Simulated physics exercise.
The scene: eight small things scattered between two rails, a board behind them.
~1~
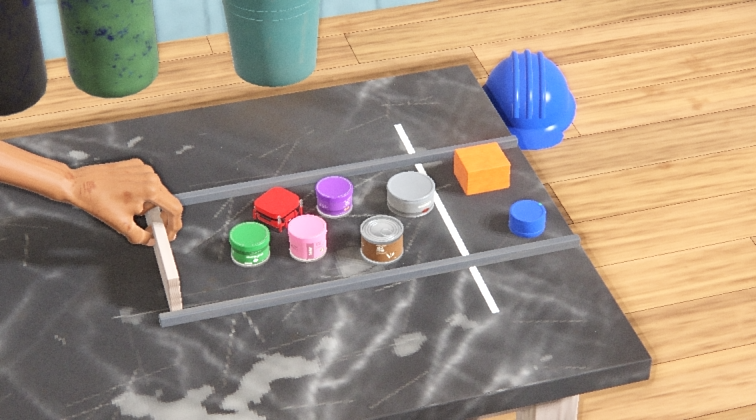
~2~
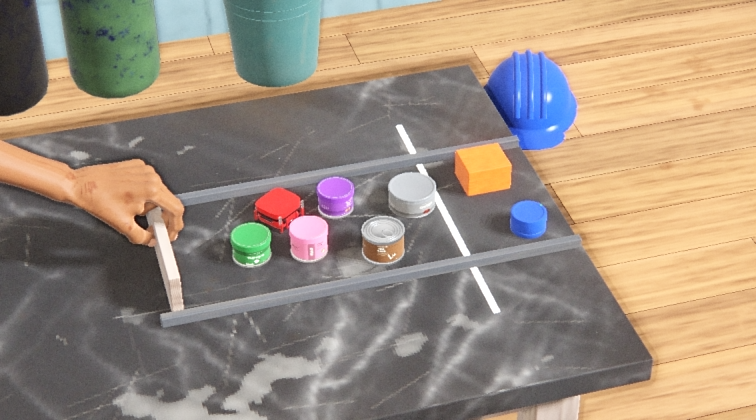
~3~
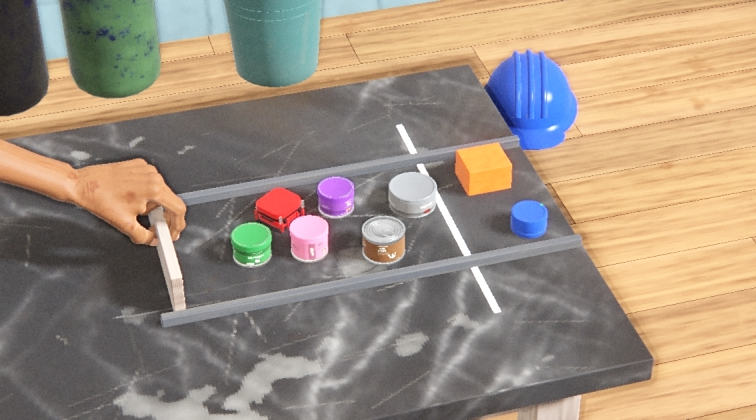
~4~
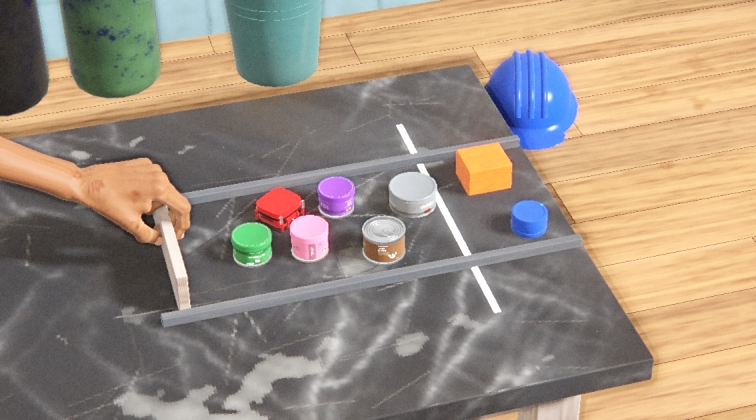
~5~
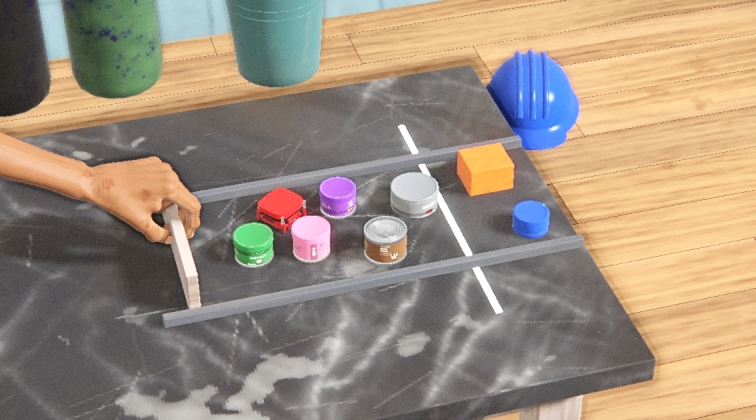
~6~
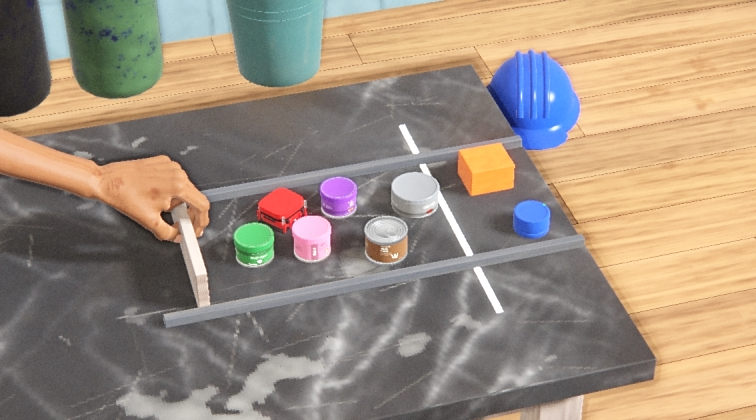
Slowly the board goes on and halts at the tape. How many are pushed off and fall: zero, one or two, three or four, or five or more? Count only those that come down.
Here the number that fall off is zero.
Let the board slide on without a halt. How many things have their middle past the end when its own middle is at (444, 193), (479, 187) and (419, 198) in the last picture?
It would be 0, 1 and 0.
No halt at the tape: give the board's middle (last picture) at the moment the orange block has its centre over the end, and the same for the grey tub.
For the orange block at (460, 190), for the grey tub at (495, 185).
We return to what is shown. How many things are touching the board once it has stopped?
That makes 3.
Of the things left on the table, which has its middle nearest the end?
The orange block.
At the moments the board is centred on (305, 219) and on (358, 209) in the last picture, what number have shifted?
The counts are 5 and 6.
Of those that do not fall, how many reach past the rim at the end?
1 of them.
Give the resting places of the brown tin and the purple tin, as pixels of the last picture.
First (487, 235), then (481, 163).
Early on, none off yet; blue lid at rest near (531, 219); orange block at rest near (486, 169); grey tub at rest near (415, 195).
A while later, none off yet; blue lid at rest near (531, 219); orange block at rest near (486, 169); grey tub moving near (424, 195).
Further along, none off yet; blue lid at rest near (531, 219); orange block moving near (491, 167); grey tub travelled about its own width near (461, 196).
Finally, the number that fall off is zero.
